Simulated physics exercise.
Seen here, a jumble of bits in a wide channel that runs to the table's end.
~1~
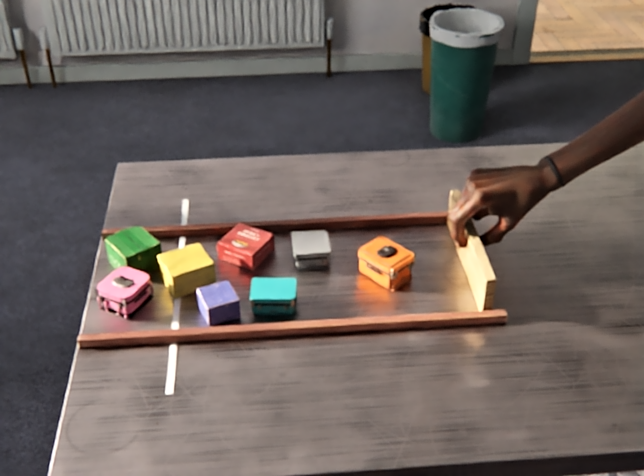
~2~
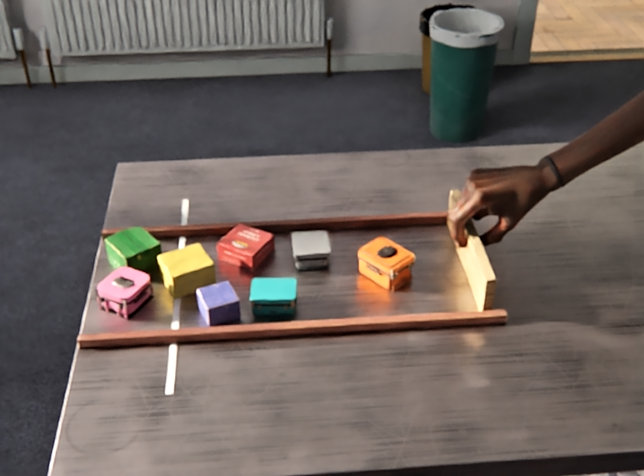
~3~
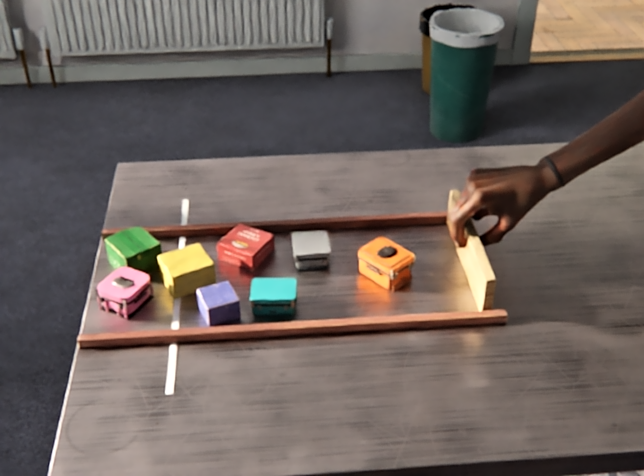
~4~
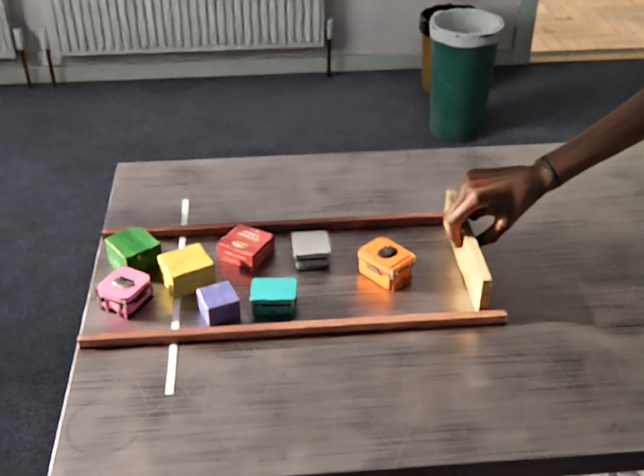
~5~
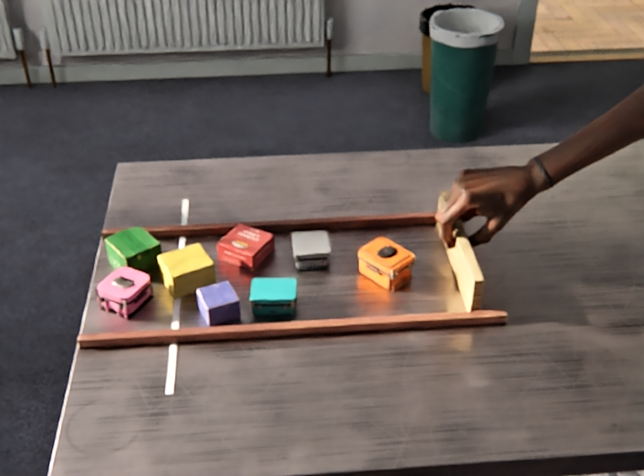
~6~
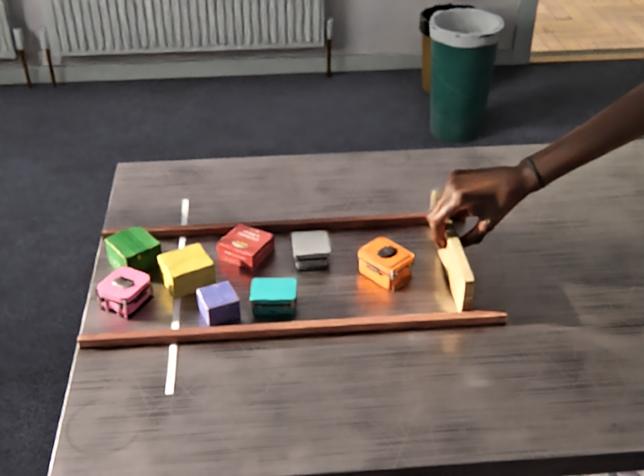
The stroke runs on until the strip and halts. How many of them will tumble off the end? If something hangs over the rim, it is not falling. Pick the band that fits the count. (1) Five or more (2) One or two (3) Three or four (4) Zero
Option 2: One or two.
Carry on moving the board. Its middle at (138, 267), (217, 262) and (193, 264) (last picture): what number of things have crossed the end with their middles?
First 5, then 0, finally 1.
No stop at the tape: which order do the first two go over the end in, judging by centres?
Those two are the green box and the pink case, in that order.
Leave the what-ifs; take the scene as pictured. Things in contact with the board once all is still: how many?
The count is 3.
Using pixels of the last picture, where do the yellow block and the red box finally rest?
The first ends close to (120, 271), the second close to (124, 244).
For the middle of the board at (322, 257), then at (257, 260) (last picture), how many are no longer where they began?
By the first moment it's 3, by the second it's 5.
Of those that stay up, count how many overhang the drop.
I'd say 0 of them.
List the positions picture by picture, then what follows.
The first frame shows pink case (125, 293); green box (134, 253); yellow block (187, 270); board (470, 249); tape (179, 282).
The second frame shows green box (134, 253); blue block (219, 303).
The third frame shows yellow block (187, 271); red box (246, 247).
The fourth frame shows pink case (125, 293); turquoise case (274, 298).
The fifth frame shows green box (134, 253); orange case (386, 264).
The sixth frame shows pink case (125, 293); green box (134, 253); yellow block (187, 271); board (450, 250); tape (179, 282).
Soon after, none off yet; pink case at rest near (125, 293); green box at rest near (134, 253); yellow block at rest near (187, 271).
In the end, the number that fall off is one or two; gone, green box and pink case.
